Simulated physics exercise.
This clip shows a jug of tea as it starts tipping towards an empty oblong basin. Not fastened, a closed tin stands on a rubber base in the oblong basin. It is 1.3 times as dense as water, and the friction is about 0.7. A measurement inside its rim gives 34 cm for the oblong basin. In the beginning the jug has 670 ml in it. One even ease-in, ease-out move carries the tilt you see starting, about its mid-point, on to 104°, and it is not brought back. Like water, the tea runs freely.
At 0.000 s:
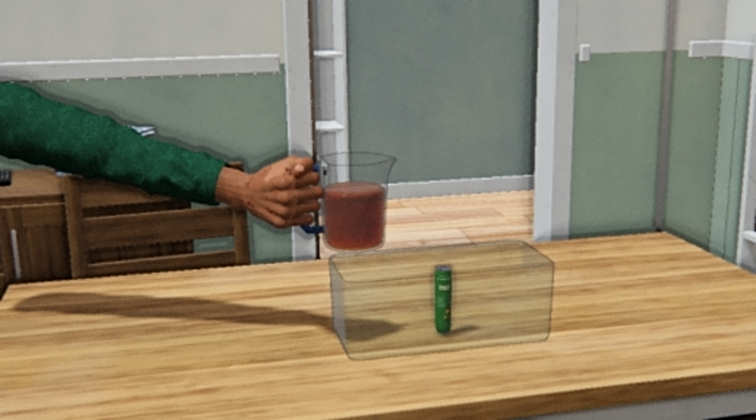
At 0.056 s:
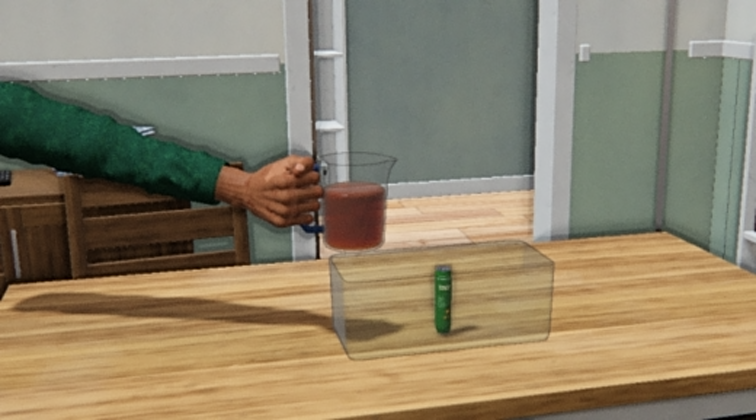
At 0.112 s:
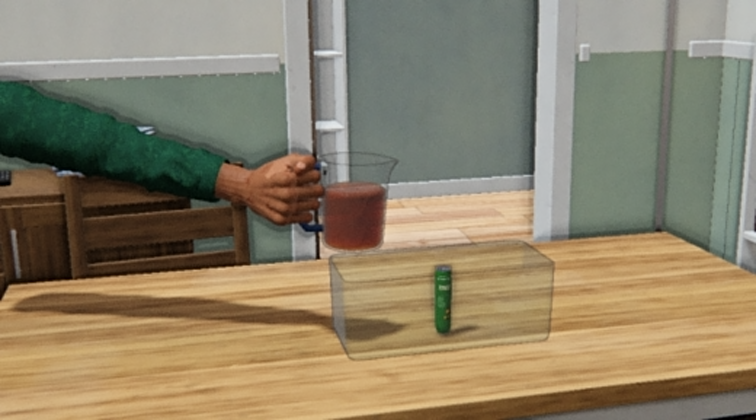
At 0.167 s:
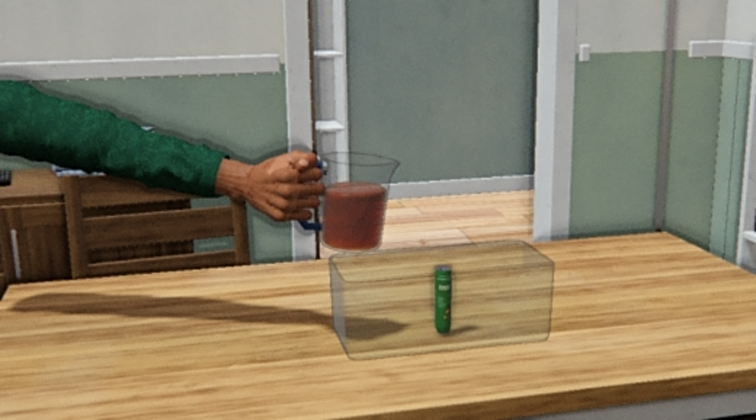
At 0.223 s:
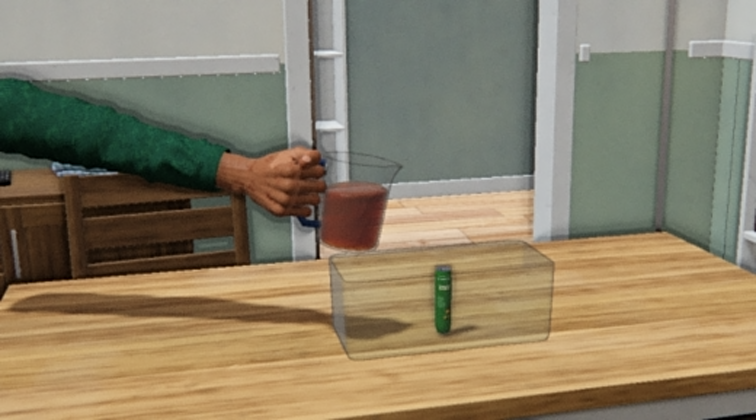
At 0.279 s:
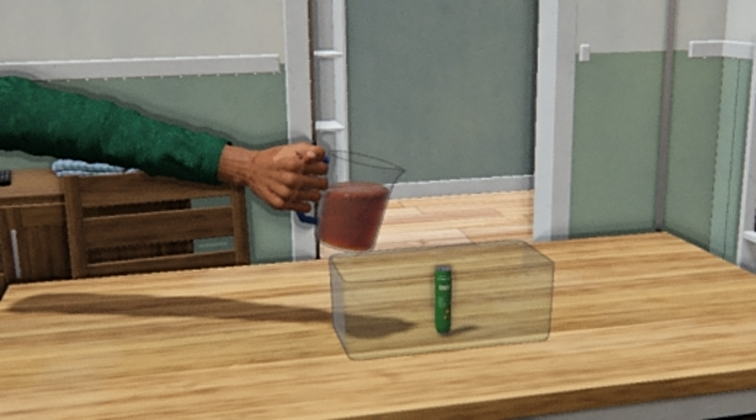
In this clip, a hand in a green sleeve holds a clear jug of reddish-brown tea above a transparent oblong basin containing a green tin on a wooden table, then gradually tilts the jug slightly to the right.
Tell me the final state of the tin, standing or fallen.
It overturns.
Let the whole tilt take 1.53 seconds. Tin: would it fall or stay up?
Result: Tin tipped over.
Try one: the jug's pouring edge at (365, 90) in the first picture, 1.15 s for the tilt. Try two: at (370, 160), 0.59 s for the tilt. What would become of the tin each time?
First it falls; then it keeps standing.
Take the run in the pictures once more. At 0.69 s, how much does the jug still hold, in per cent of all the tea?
Near 92 in a hundred.
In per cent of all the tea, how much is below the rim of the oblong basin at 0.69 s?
Roughly 1 percent of it.
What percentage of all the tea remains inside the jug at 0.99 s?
36 in a hundred, give or take.
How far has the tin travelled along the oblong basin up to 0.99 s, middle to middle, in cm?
Around 1 cm.
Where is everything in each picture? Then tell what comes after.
The first picture shows tilt 0°; pouring edge (397, 157); surface from (320, 190) to (384, 186); the oblong basin's rim runs from (336, 270) to (539, 253); the tin's top is at (443, 271).
The second picture shows tilt 1°; pouring edge (397, 158); surface from (320, 189) to (384, 186).
The third picture shows tilt 2°; pouring edge (399, 159); surface from (322, 189) to (384, 186).
The fourth picture shows tilt 5°; pouring edge (401, 162); surface from (323, 190) to (385, 186).
The fifth picture shows tilt 9°; pouring edge (403, 165); surface from (323, 190) to (386, 186).
The sixth picture shows tilt 14°; pouring edge (406, 169); surface from (323, 191) to (388, 186).
After 0.69 s the tilt is 68° and 92 per cent is still to pour; the tin stands where it began.
After 0.99 s the tilt is 99° and 37 per cent is still to pour; the tin leans 10°.
After 1.31 s the tilt is 104° and 4 per cent is still to pour; the tin lies on its side.
After 1.65 s the tilt is 104° and 0 per cent is still to pour; the tin lies on its side.
In the end the tin lies on its side.
